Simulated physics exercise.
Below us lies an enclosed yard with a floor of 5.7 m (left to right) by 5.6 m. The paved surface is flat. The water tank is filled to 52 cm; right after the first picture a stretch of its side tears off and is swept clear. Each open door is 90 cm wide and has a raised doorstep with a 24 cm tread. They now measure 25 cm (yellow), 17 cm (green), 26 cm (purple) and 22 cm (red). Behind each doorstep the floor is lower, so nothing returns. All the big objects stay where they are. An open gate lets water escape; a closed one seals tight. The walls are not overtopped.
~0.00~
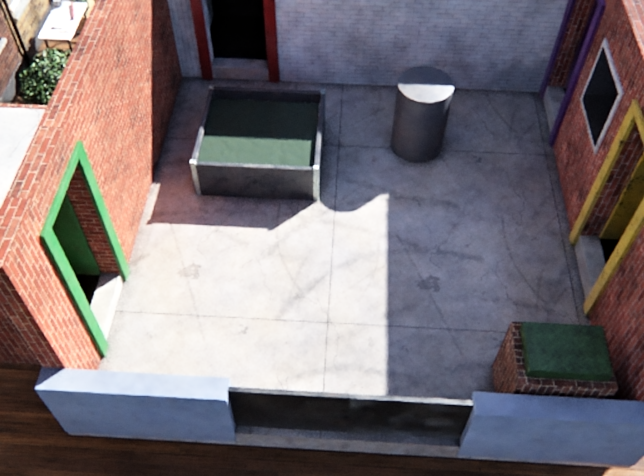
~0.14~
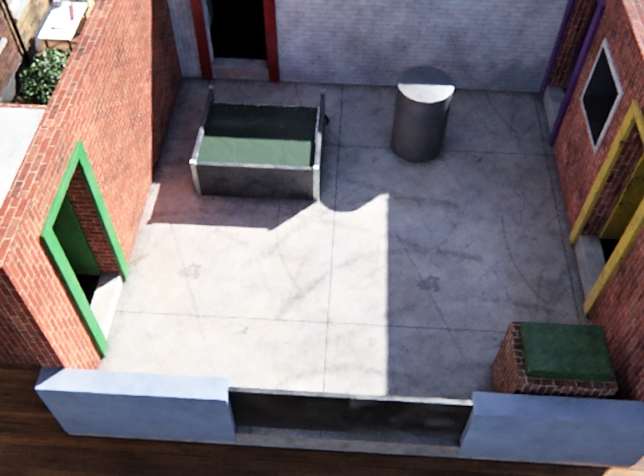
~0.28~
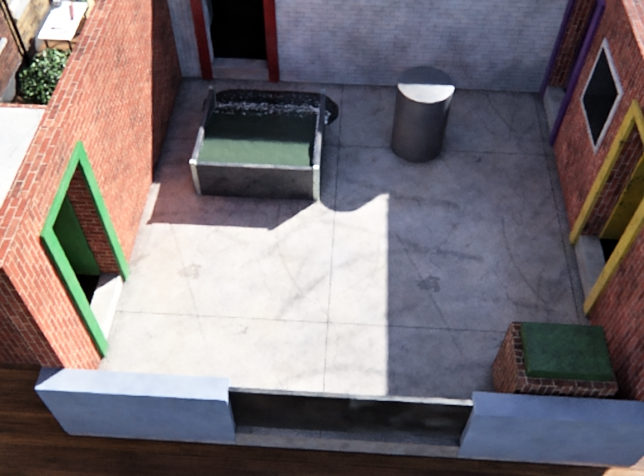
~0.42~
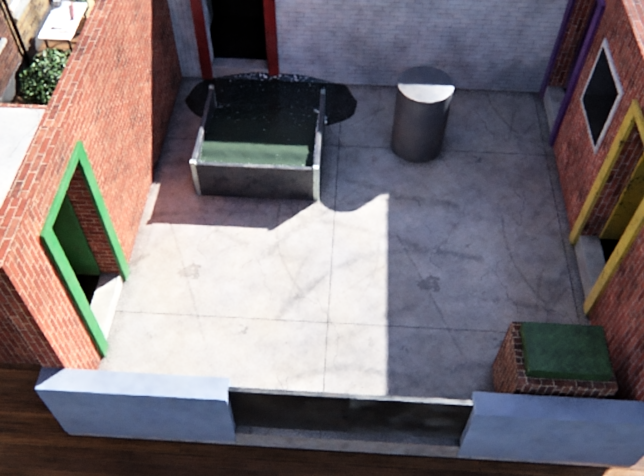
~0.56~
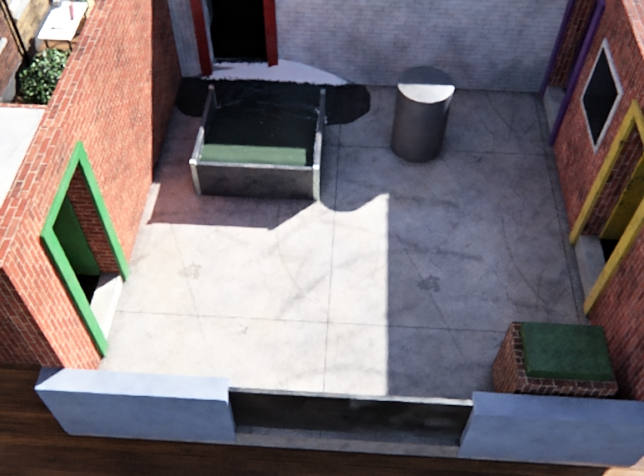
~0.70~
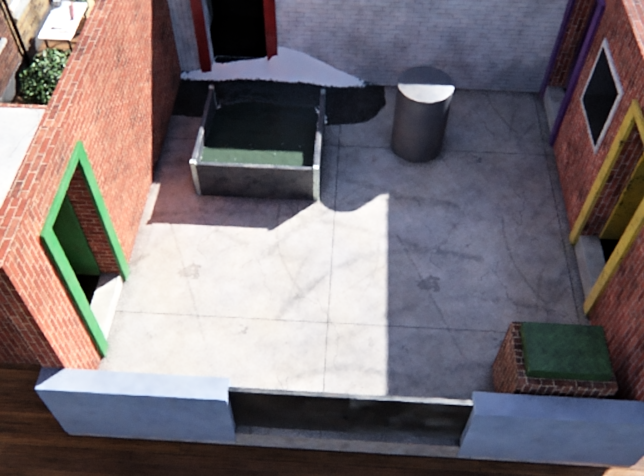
In a walled yard, dark water pours from the tank's far side and spreads toward the red door.
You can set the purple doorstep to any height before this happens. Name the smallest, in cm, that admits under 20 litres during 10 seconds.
It would have to be roughly 13 cm high.
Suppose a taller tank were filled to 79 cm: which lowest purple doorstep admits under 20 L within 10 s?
About 21 cm.
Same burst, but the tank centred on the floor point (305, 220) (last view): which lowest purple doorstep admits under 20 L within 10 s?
Then roughly 12.0 cm.
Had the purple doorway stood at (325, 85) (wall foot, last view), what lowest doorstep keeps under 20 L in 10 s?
Roughly 24 cm.
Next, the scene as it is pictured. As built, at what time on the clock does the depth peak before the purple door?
Near 3.0 s.
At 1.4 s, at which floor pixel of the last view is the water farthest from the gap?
At about (455, 89).
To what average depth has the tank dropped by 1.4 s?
About 21 cm.
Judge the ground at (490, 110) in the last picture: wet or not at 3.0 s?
It is wet.
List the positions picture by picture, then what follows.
In the first frame, the water tank at (261, 130) is whole and still, 52 cm deep; the purple door at (566, 65) is dry.
In the second frame, the gap is on the far side, the front 0.2 m out at a hidden place; the back of the water tank holds 52 cm.
In the third frame, water pours out on the far side and has run 0.6 m, to a hidden place; about 9 cm deep outside, 52 cm at the back.
In the fourth frame, the gap is on the far side, the front 1.0 m out at (217, 78); the back of the water tank holds 46 cm.
In the fifth frame, the gap is on the far side, the front 1.2 m out at (243, 61); the back of the water tank holds 43 cm.
In the sixth frame, water pours out on the far side and has run 1.3 m, to (375, 85); about 12 cm deep outside, 42 cm at the back; the purple door at (566, 65), 4.2 m from the gap, is still 2.7 m from the nearest water.
After 1.4 s water covers 15 % of the floor, deepest (42 cm) near (194, 77); it has not reached the purple door.
After 3.0 s water covers 35 % of the floor, deepest (20 cm) near (538, 107); 19 cm at the purple door, 0 litres in over its 26 cm doorstep.
After 10.0 s water covers 95 % of the floor, deepest (7 cm) near (561, 292); 5 cm at the purple door, 0 litres in over its 26 cm doorstep.
At the purple door as built, the water arrived by 2.1 s and peaked near 19 cm at 3.0 s.
With a doorstep of 11.5 cm, 31 litres would have come in within the 10 s; with 16 cm, 5 litres. So under 20 litres takes about 13 cm.
